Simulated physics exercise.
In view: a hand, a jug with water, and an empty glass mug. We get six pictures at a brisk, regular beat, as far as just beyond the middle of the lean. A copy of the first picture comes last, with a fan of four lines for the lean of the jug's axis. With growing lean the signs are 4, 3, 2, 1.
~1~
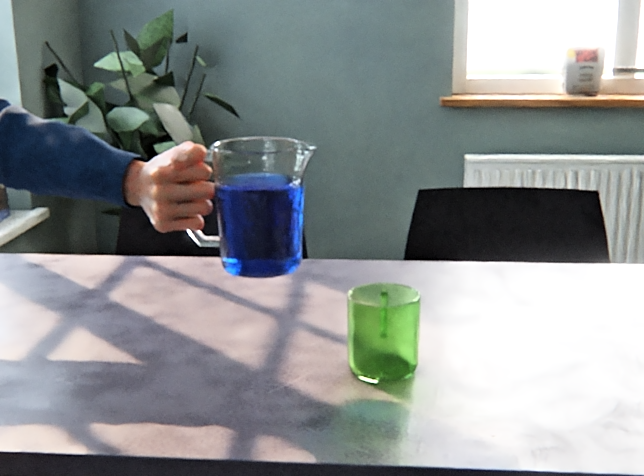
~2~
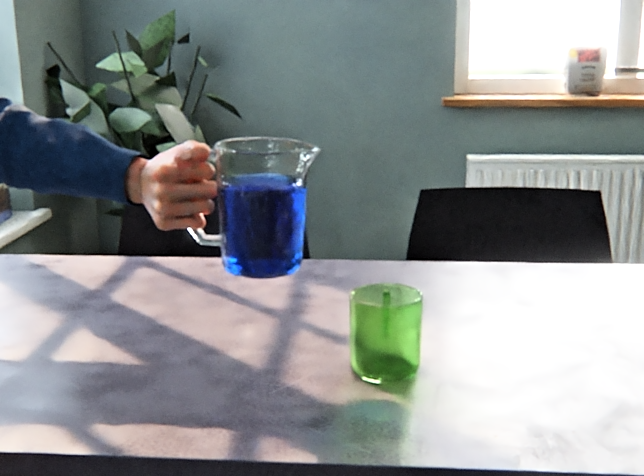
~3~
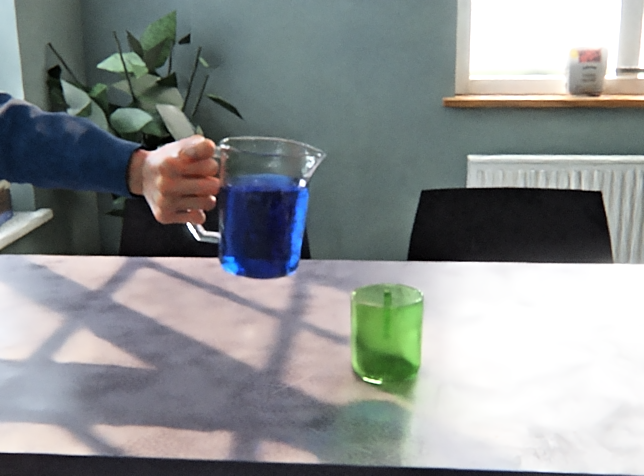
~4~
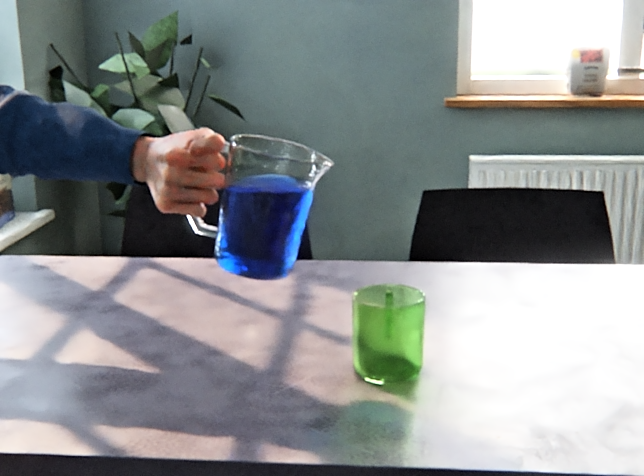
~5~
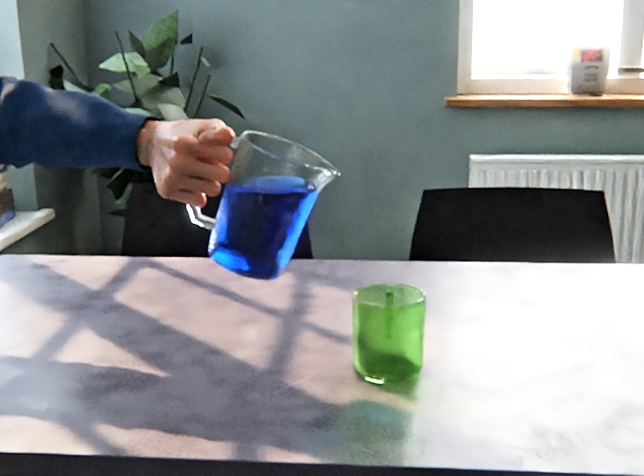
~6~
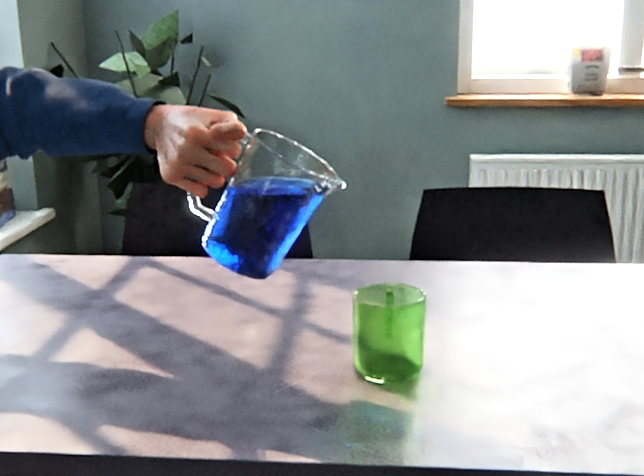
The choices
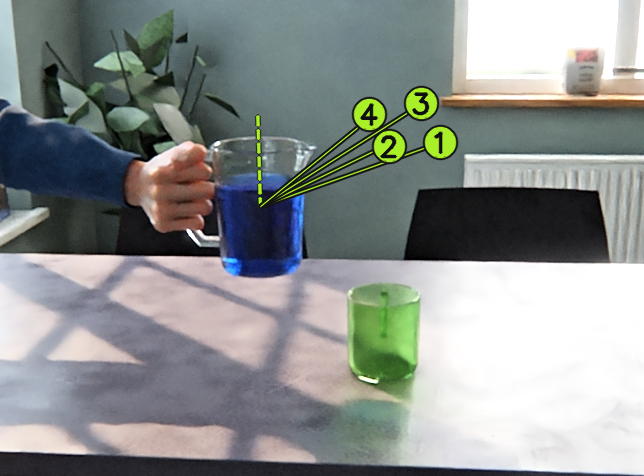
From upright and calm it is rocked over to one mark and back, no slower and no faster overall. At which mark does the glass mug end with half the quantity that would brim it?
Line 2 does it best.
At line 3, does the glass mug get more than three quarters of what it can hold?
No, it does not.
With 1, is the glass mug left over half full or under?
Over.
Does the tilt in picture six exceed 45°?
No.
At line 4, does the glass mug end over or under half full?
Under.
On the marked copy, 1 at (424, 148); 2 at (372, 151); 3 at (407, 112); 4 at (357, 128).
With 1, the glass mug ends with about 70 % of what it can hold.
With 2, the glass mug ends with about 49 % of what it can hold.
With 3, the glass mug ends with about 32 % of what it can hold.
With 4, the glass mug ends with about 18 % of what it can hold.
